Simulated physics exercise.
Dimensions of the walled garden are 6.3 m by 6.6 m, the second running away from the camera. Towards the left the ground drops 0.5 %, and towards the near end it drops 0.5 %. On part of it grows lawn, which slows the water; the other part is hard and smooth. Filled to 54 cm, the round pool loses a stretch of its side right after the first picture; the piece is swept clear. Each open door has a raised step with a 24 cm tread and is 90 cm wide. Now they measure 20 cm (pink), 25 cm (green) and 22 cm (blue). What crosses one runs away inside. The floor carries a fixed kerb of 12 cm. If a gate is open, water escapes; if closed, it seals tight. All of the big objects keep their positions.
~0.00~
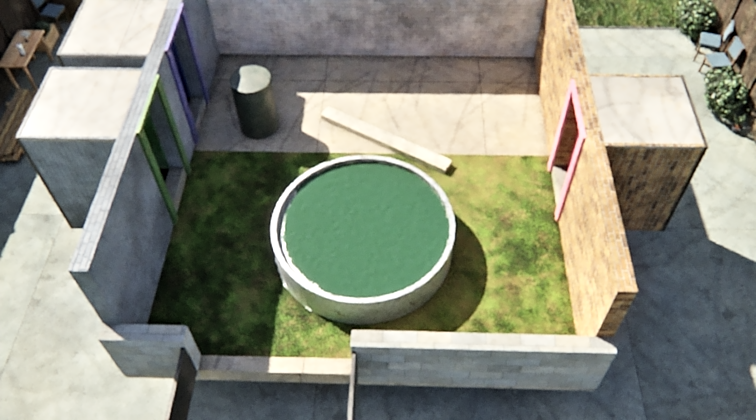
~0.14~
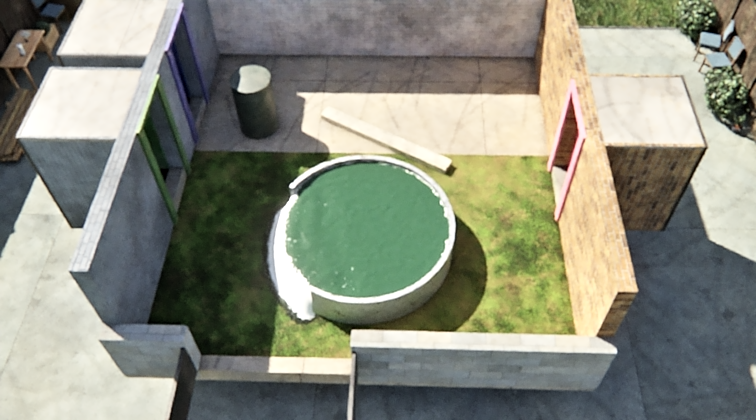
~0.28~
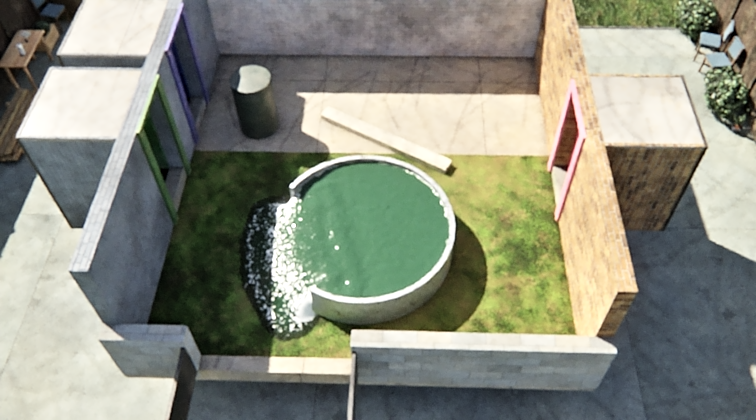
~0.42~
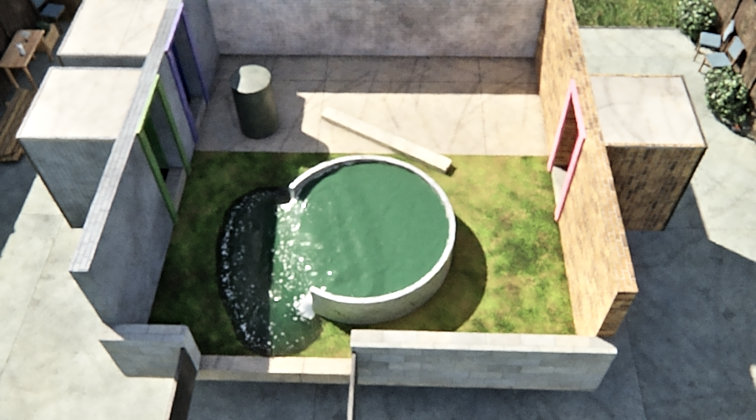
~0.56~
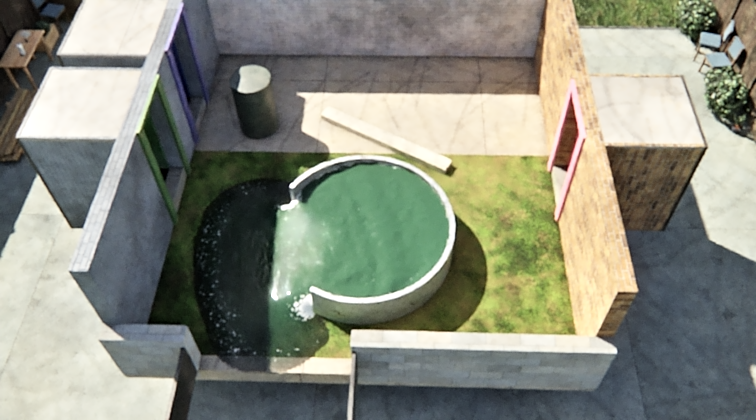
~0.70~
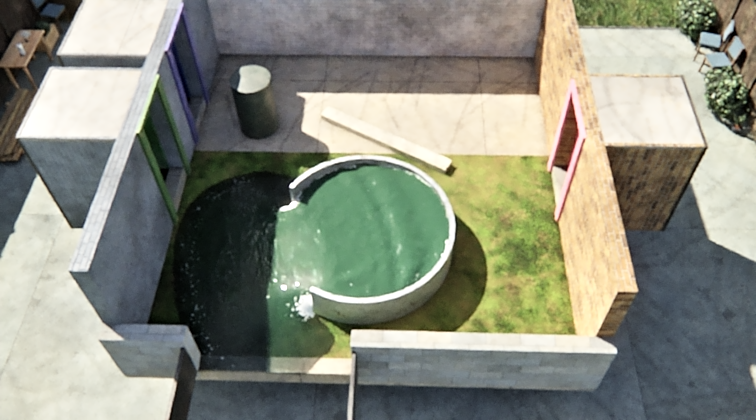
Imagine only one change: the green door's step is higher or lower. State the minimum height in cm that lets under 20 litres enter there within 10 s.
Some 17 cm above the ground.
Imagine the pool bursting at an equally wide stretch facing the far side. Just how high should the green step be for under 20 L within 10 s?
The answer is some 8.5 cm.
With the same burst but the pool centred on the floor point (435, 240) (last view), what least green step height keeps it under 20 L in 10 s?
At least some 13.5 centimetres tall.
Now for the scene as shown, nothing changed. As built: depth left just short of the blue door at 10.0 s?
It works out to about 8.0 centimetres deep.
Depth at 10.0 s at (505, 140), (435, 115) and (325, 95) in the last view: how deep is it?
3, 3 and 6 cm, respectively.
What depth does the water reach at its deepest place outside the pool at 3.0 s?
Roughly 32 cm.
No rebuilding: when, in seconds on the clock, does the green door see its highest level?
Around 2.2 s, give or take.
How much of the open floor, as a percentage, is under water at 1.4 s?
Close to 20 per cent is wet.
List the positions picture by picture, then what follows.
In the first picture, the round pool at (363, 226) is whole and still, 54 cm deep; the green door at (167, 156) is dry.
In the second picture, the front is at (295, 316), 0.3 m from the gap at (280, 256); 0.4 m2 of floor is wet, 54 cm left at the back.
In the third picture, water pours out at (281, 257) and has run 0.6 m, to (269, 326); about 10 cm deep outside, 54 cm at the back.
In the fourth picture, the front is at a hidden place, 1.0 m from the gap at (281, 258); 2.8 m2 of floor is wet, 54 cm left at the back.
In the fifth picture, water pours out at (281, 258) and has run 1.4 m, to a hidden place; about 7 cm deep outside, 54 cm at the back.
In the sixth picture, water pours out at (281, 259) and has run 1.7 m, to a hidden place; about 7 cm deep outside, 54 cm at the back; the green door at (167, 156), 2.3 m from the gap, is still 0.3 m from the nearest water.
After 1.4 s water covers 20 % of the floor, deepest (38 cm) near (141, 353); 17 cm at the green door, 0 litres in over its 25 cm step.
After 3.0 s water covers 30 % of the floor, deepest (32 cm) near (141, 353); 20 cm at the green door, 0 litres in over its 25 cm step.
After 10.0 s water covers 85 % of the floor, deepest (8 cm) near (152, 309); 8 cm at the green door, 0 litres in over its 25 cm step.
At the green door as built, the water arrived by 0.9 s and peaked near 22 cm at 2.2 s.
Run again over the same 10 s with other heights there, 38 litres in over 14.5 cm, 7 litres over 19.5 cm. The limit of 20 litres is kept from about 17 cm up.
